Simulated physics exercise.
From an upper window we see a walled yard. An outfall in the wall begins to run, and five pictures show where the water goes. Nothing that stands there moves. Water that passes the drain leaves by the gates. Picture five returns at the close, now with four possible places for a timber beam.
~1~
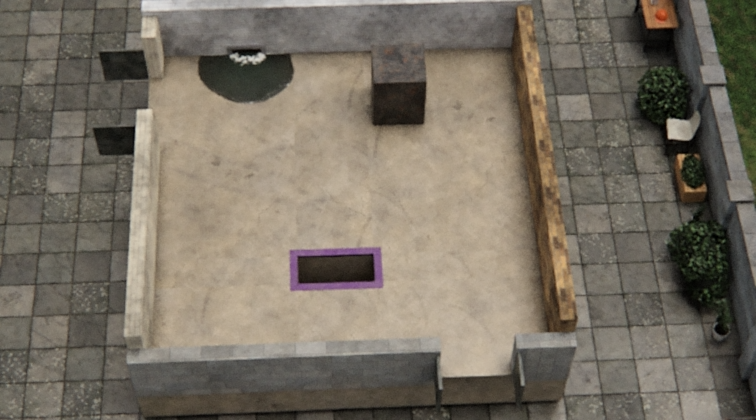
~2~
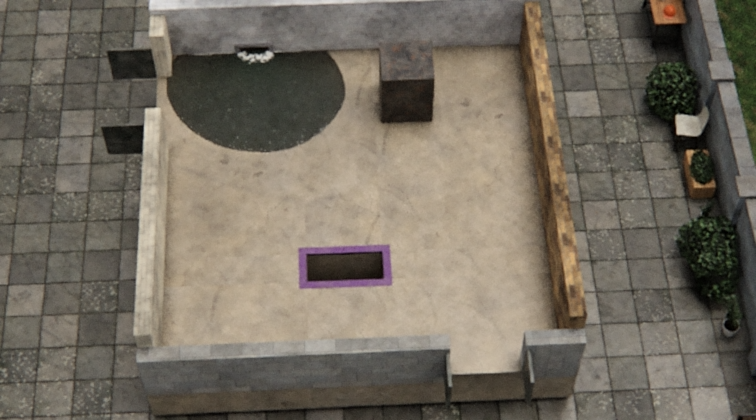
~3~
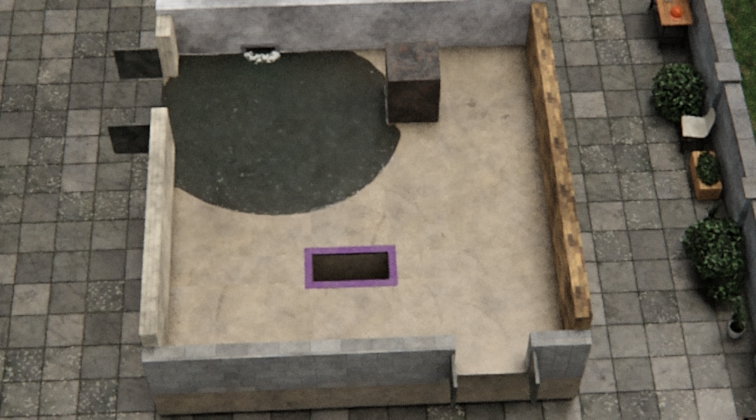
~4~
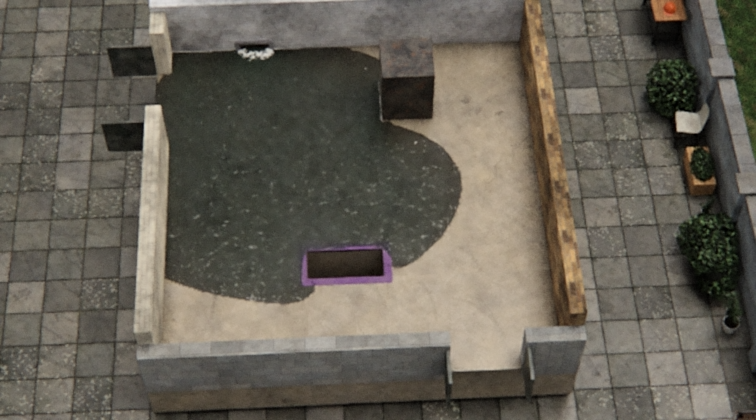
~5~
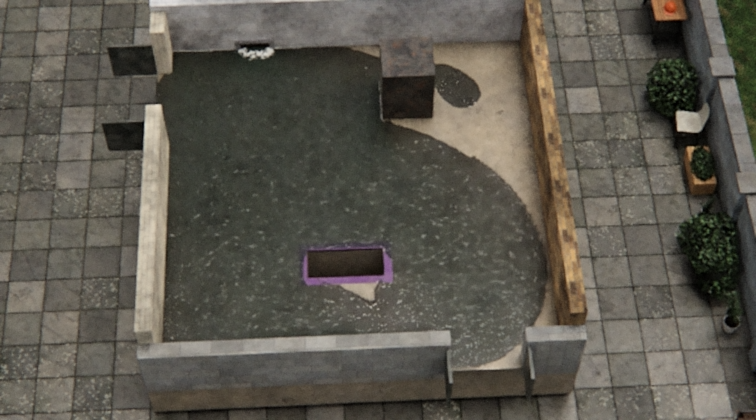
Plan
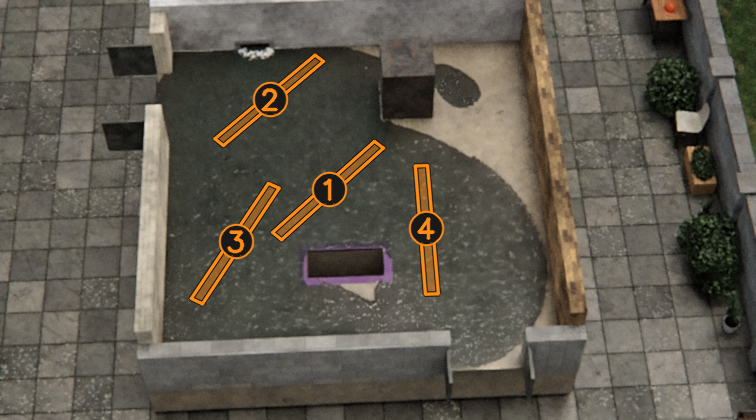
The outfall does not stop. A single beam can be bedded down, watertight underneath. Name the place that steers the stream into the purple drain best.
4 works best here.
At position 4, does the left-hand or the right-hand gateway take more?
More leaves on the right.
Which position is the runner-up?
That is position 3.
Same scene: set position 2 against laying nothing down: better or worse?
Worse.
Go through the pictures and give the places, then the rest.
In the first frame, outfall at (246, 50); purple drain at (336, 269); open gate at (474, 362); open gate at (162, 113); front seen at (256, 96), 4 % of the ground wet; purple drain still dry.
In the second frame, front seen at (265, 147), 14 % of the ground wet; purple drain still dry.
In the third frame, front seen at (349, 193), 30 % of the ground wet; purple drain still dry.
In the fourth frame, front seen at (426, 248), 51 % of the ground wet; purple drain taking water.
In the fifth frame, front seen at (533, 300), 77 % of the ground wet; purple drain taking water.
On the marked copy, 1 from (277, 236) to (378, 144); 2 from (219, 142) to (319, 58); 3 from (196, 301) to (273, 185); 4 from (431, 294) to (421, 165).
With 1, about 13 % of the stream goes into the purple drain, about 86 % out by the gates.
With 2, about 6 % of the stream goes into the purple drain, about 94 % out by the gates.
With 3, about 27 % of the stream goes into the purple drain, about 72 % out by the gates.
With 4, about 41 % of the stream goes into the purple drain, about 59 % out by the gates.
